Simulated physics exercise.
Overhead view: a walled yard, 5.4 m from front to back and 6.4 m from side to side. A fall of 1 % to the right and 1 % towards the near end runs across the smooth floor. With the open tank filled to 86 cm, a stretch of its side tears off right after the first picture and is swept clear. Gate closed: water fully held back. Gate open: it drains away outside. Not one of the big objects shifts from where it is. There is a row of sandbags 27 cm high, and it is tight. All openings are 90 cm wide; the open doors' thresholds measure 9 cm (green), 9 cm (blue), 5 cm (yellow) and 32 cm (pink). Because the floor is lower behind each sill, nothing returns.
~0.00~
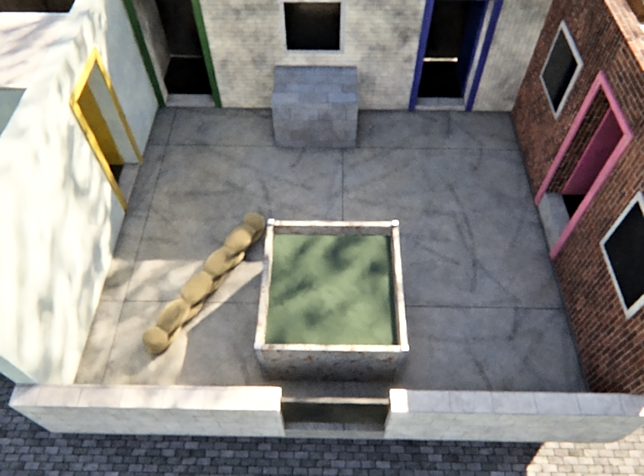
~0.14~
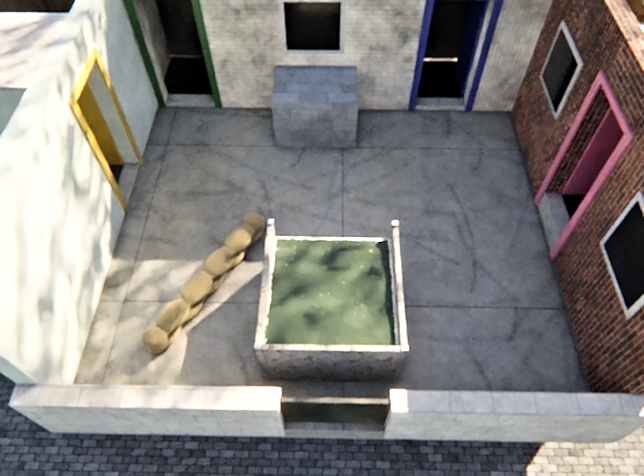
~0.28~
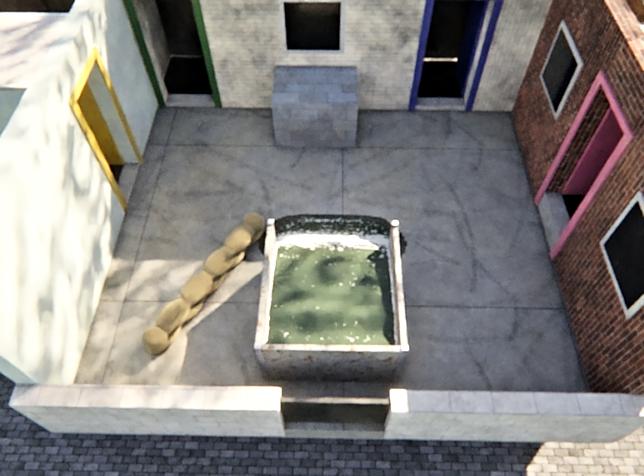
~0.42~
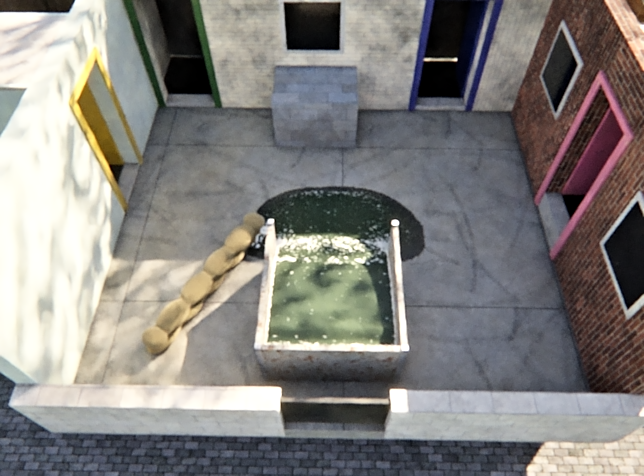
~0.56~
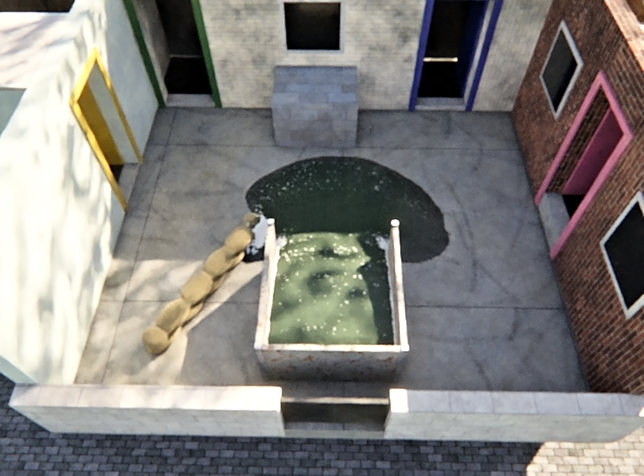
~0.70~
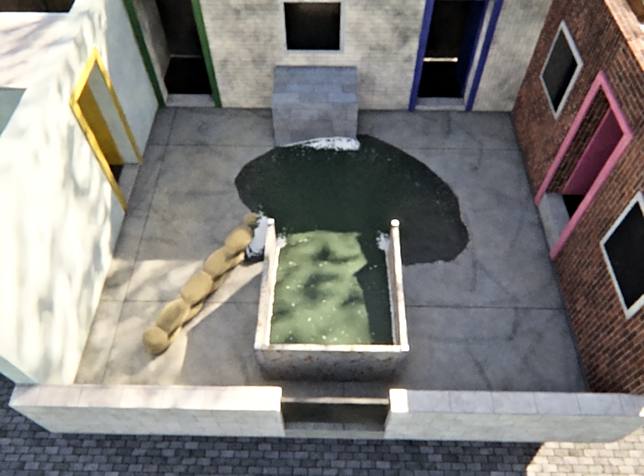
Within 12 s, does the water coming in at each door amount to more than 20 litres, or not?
One by one: Green door: The inflow ends up higher than the cap; blue door: The inflow ends up higher than the cap; yellow door: The inflow ends up higher than the cap; pink door: The inflow ends up lower than the cap.
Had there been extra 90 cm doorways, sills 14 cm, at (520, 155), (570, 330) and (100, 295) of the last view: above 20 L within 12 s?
In turn: Beyond it, short of it, short of it.
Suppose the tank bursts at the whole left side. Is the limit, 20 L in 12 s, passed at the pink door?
So for pink: No.
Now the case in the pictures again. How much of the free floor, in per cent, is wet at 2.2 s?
Around 50 per cent.
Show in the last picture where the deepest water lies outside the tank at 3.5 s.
In the final picture, near (512, 131).
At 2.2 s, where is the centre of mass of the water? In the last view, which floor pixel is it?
Centre: Approx. (334, 194) px.
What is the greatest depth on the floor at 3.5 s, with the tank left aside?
Some 30 cm deep.
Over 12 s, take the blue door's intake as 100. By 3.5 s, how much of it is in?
Roughly 80%.
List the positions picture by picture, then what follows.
The open tank at (332, 284) is whole and still, 86 cm deep, in the first frame.
The front is at a hidden place, 0.8 m from the gap on the open tank's far side; 0.4 m2 of floor is under water; 86 cm left at the back of the open tank, in the second frame.
The front is at a hidden place, 1.1 m from the gap on the open tank's far side; 1.4 m2 of floor is under water; 82 cm left at the back of the open tank, in the third frame.
The front is at (402, 211), 1.5 m from the gap on the open tank's far side; 2.7 m2 of floor is under water; 74 cm left at the back of the open tank, in the fourth frame.
Water pours out on the open tank's far side and has run 2.1 m, to (362, 162); typically 9 cm deep outside, 73 cm at the open tank's back, in the fifth frame.
Water pours out on the open tank's far side and has run 2.6 m, to (368, 139); typically 8 cm deep outside, 67 cm at the open tank's back, in the sixth frame.
After 1.4 s water covers 40 % of the floor and is deepest (44 cm) near (326, 159); green door not reached, blue door 18 cm at the sill, 2 L in, yellow door not reached, pink door not reached.
After 2.2 s water covers 50 % of the floor and is deepest (46 cm) near (508, 117); green door 16 cm at the sill, 8 L in, blue door 22 cm at the sill, 55 L in, yellow door not reached, pink door 3 cm at the sill, 0 L in.
After 3.5 s water covers 60 % of the floor and is deepest (30 cm) near (512, 131); green door 17 cm at the sill, 54 L in, blue door 16 cm at the sill, 109 L in, yellow door 12 cm at the sill, 21 L in, pink door 11 cm at the sill, 0 L in.
After 7.0 s water covers 90 % of the floor and is deepest (16 cm) near (586, 400); green door 4 cm at the sill, 72 L in, blue door 6 cm at the sill, 138 L in, yellow door 5 cm at the sill, 54 L in, pink door 8 cm at the sill, 0 L in.
After 12.0 s water covers 90 % of the floor and is deepest (14 cm) near (380, 410); green door 1 cm at the sill, 72 L in, blue door 2 cm at the sill, 138 L in, yellow door 2 cm at the sill, 54 L in, pink door 9 cm at the sill, 0 L in.
